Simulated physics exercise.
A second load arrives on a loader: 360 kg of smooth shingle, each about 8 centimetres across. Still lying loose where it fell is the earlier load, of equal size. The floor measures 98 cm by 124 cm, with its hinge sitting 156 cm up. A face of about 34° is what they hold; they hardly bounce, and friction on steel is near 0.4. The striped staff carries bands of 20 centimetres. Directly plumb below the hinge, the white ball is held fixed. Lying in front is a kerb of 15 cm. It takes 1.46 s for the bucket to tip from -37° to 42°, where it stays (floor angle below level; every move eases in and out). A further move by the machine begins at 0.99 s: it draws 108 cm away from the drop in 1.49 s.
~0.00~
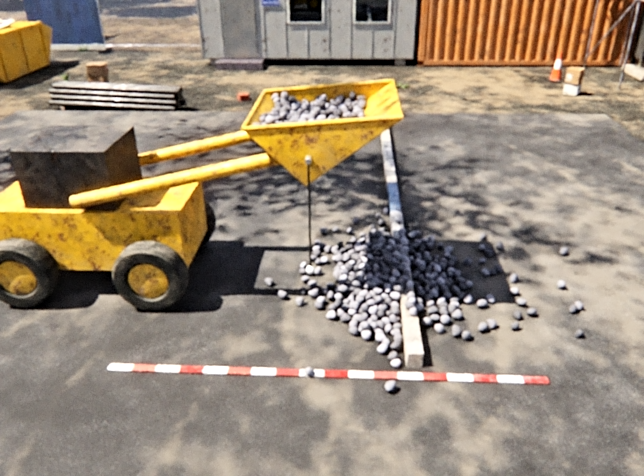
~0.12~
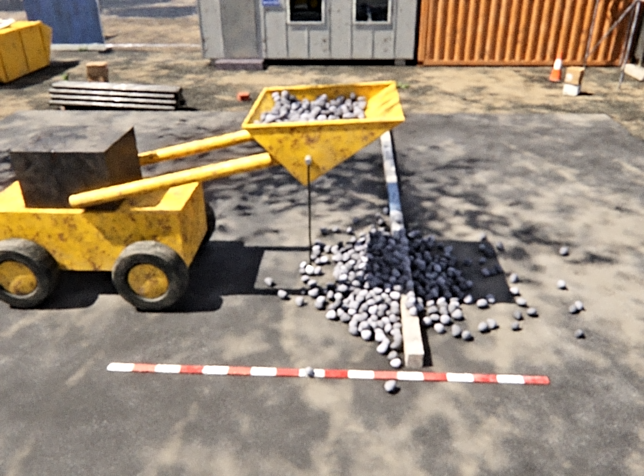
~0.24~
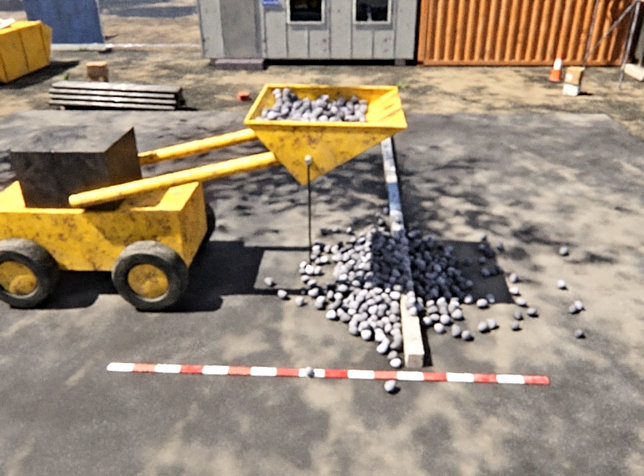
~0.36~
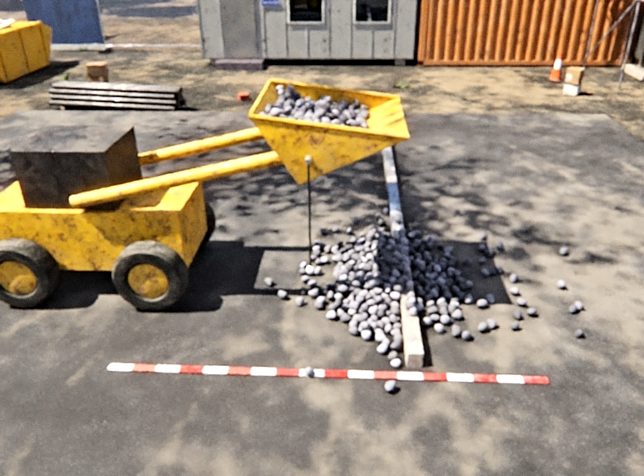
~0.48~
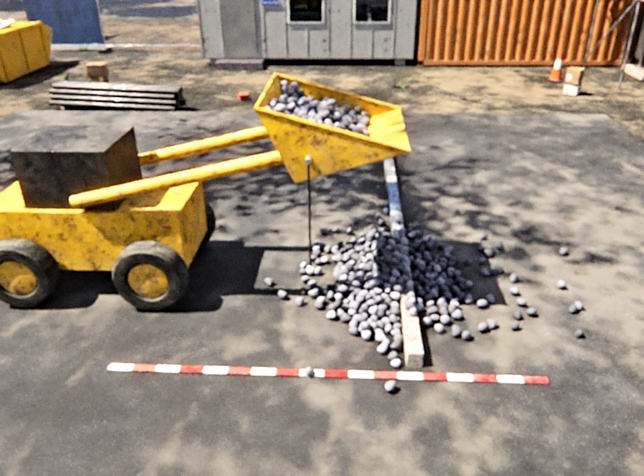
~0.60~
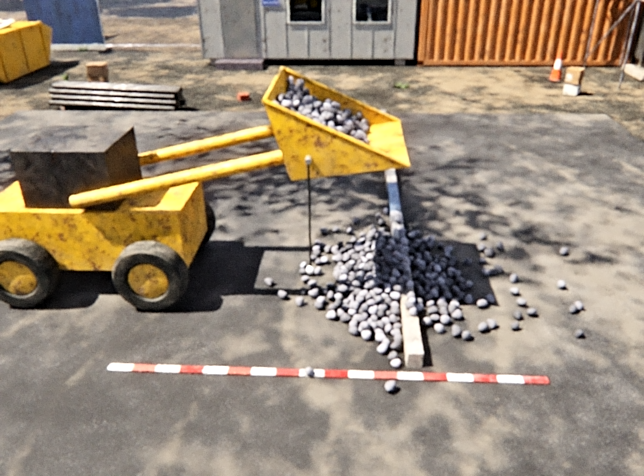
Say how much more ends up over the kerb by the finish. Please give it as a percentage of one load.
Some 19 per cent is added.
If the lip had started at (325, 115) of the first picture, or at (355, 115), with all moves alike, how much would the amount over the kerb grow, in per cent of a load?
Around 0 percent, then around 0 percent.
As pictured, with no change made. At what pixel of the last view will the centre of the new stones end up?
Middle: Approx. (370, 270) px.
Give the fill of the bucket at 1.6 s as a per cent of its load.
It holds some 15 per cent.
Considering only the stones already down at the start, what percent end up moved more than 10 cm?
Roughly 20 % of them.
After 1.1 s the floor is at 30°; in per cent of one load, 100 in the bucket, 76 on this side of the kerb, 24 over the kerb; the foremost stones are at (549, 288).
After 1.6 s the floor is at 42°; in per cent of one load, 16 in the bucket, 157 on this side of the kerb, 26 over the kerb; the foremost stones are at (549, 288).
After 2.9 s the floor is at 42°; in per cent of one load, 0 in the bucket, 157 on this side of the kerb, 43 over the kerb; the foremost stones are at (556, 295).
After 5.6 s the floor is at 42°; in per cent of one load, 0 in the bucket, 157 on this side of the kerb, 43 over the kerb; the foremost stones are at (556, 295). Net gain over the kerb, 19.
